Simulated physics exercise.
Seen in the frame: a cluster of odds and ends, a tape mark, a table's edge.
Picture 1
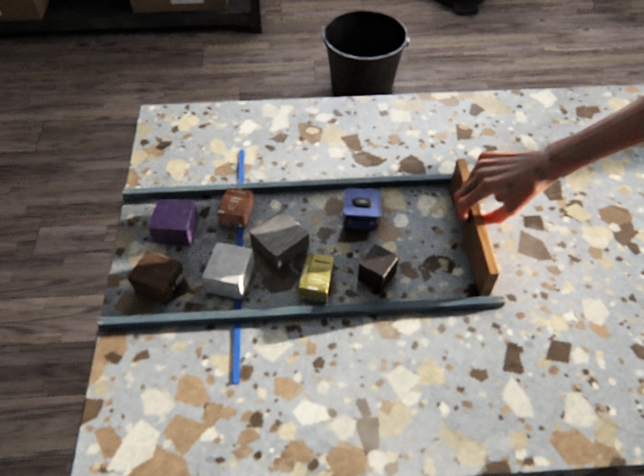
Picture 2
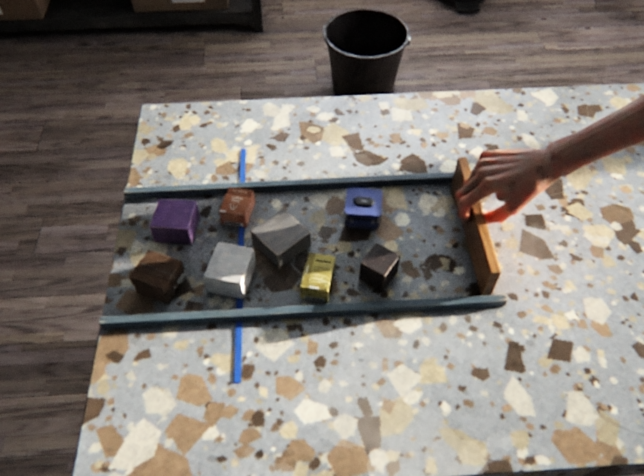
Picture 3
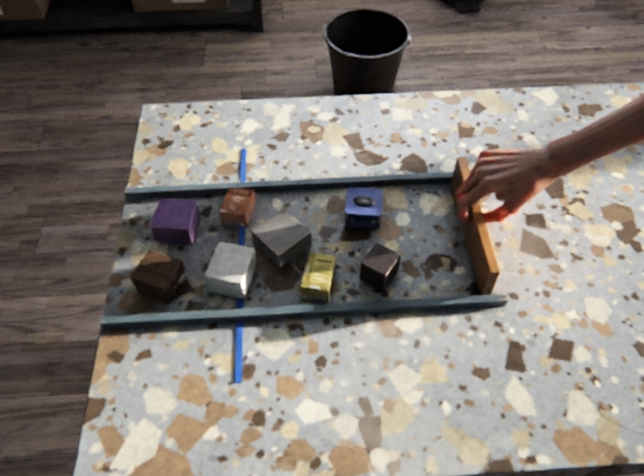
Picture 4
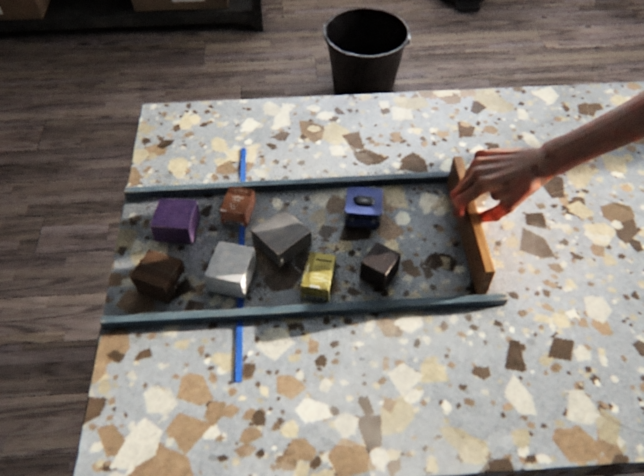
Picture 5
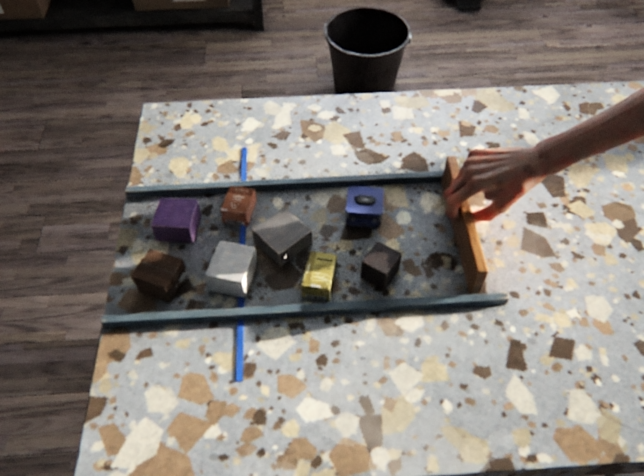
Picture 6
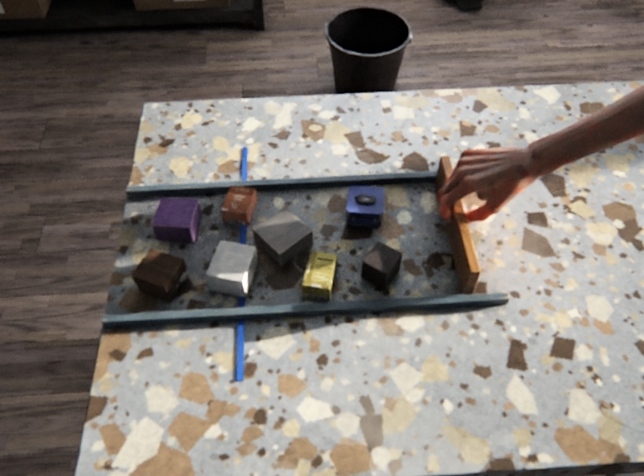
A hand gripping a wooden board at the right end of two rails stayed nearly still, then slid it slightly left, while the colored blocks between the rails stayed put around a blue tape line.
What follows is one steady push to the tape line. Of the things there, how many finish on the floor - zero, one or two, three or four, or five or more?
Zero finish on the floor.
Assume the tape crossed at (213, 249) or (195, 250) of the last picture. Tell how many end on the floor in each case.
That would be 1, then 1.
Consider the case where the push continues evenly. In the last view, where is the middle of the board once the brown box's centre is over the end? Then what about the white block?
Brown box over the end: About (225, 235). White block over the end: About (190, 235).
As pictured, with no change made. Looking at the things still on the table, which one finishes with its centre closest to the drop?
Result: Brown box.
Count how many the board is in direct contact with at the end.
Tally at the end: 3.
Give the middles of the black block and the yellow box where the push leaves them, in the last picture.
Going in order: First (227, 282), then (198, 289).
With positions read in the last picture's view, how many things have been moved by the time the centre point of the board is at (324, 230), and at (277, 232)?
Answer - first 4, then 7.
Soon after, none off yet; brown box at rest near (161, 275); purple block at rest near (177, 220); white block at rest near (233, 269).
After that, none off yet; brown box at rest near (161, 275); purple block at rest near (177, 220); white block moving near (230, 271).
In the end, the number that fall off is zero.
